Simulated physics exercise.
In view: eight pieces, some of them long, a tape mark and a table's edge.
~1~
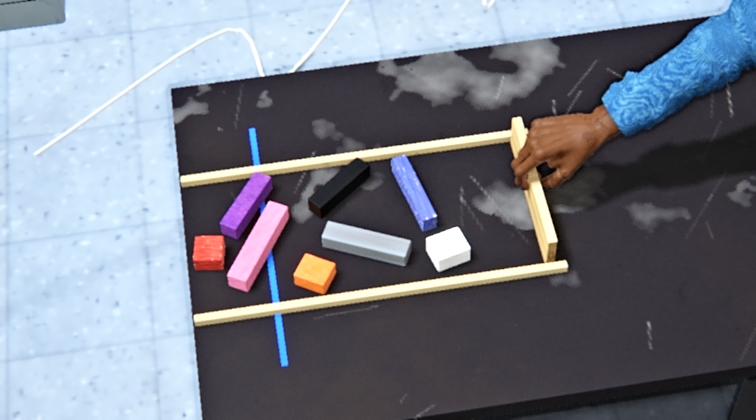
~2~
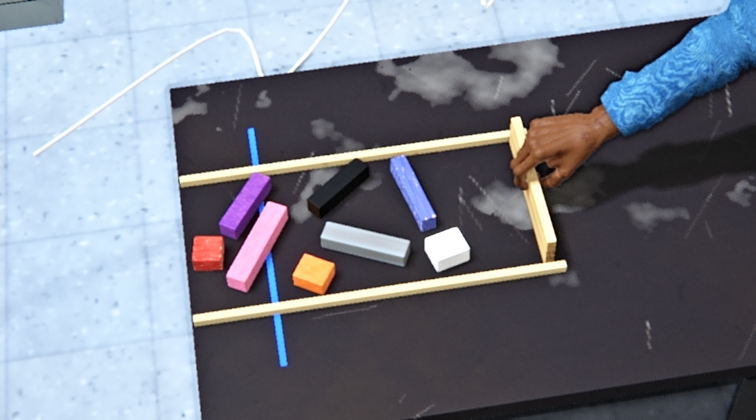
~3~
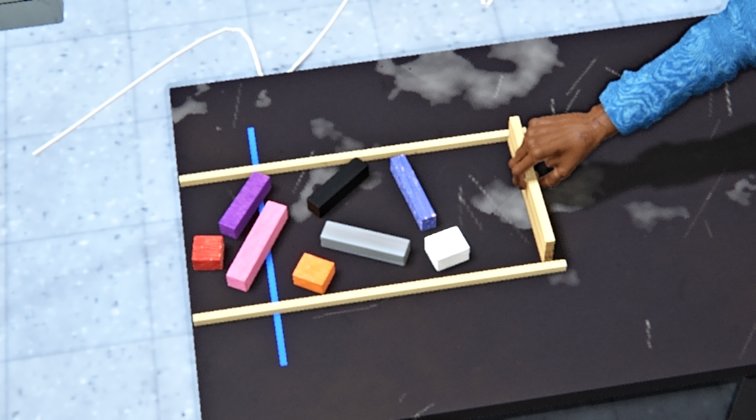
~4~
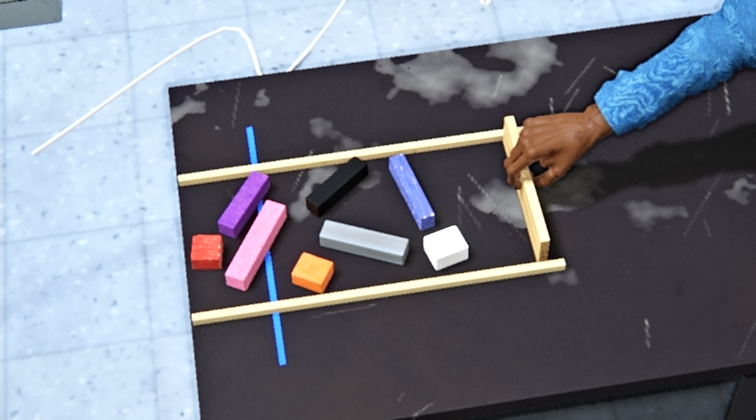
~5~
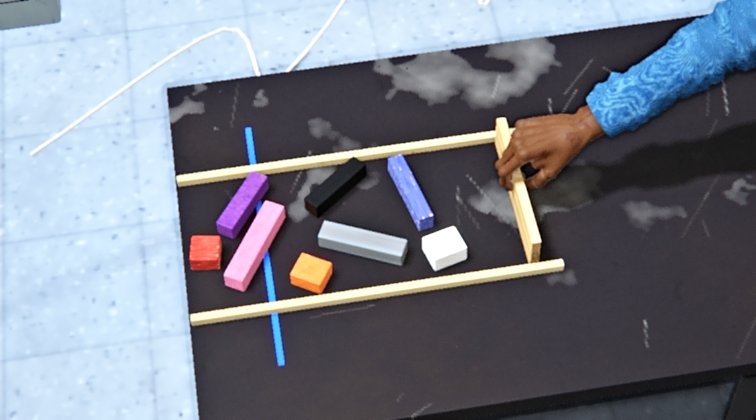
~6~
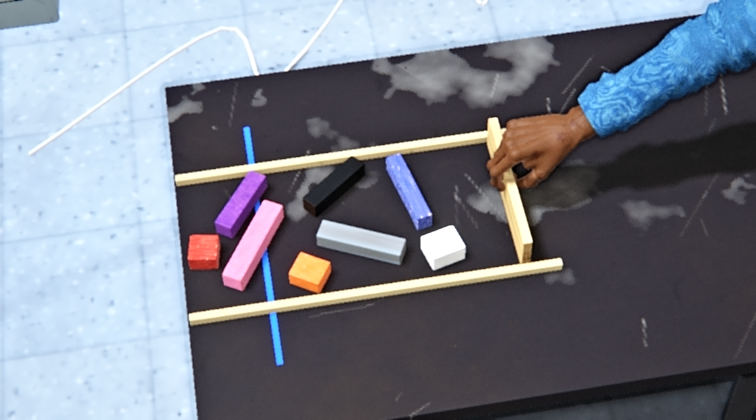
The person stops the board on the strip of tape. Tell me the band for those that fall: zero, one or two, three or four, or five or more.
Outcome: The number that fall off is one or two.
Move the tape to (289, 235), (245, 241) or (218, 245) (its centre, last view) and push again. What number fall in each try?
The counts: 0, 4 and 5.
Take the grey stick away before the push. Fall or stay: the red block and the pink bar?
The red block tumbles off; the pink bar remains up.
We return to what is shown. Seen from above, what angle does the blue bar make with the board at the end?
Some 0 degrees.
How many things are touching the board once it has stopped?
That makes 2.
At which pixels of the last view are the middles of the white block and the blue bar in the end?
About (250, 275), and the other about (251, 213).
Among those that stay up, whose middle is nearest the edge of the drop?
It is the purple bar.
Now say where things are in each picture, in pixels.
In the first picture, red block (209, 253); purple bar (247, 205); pink bar (259, 246); board (533, 190); tape (267, 240).
In the second picture, purple bar (246, 206); board (532, 190).
In the third picture, pink bar (258, 246); grey stick (365, 243).
In the fourth picture, red block (207, 252); blue bar (412, 191).
In the fifth picture, purple bar (243, 205); orange block (311, 273).
In the sixth picture, red block (204, 252); purple bar (242, 204); pink bar (254, 245); board (509, 190); tape (262, 238).
Soon after, none off yet; red block at rest near (204, 252); purple bar at rest near (242, 204); pink bar at rest near (254, 245).
Then, none off yet; red block at rest near (203, 251); purple bar moving near (235, 203); pink bar moved a little near (236, 241).
Further on, none off yet; red block moved a little near (195, 248); purple bar moved a little near (213, 203); pink bar moved a little near (224, 238).
At rest, the number that fall off is one or two; fallen, red block.
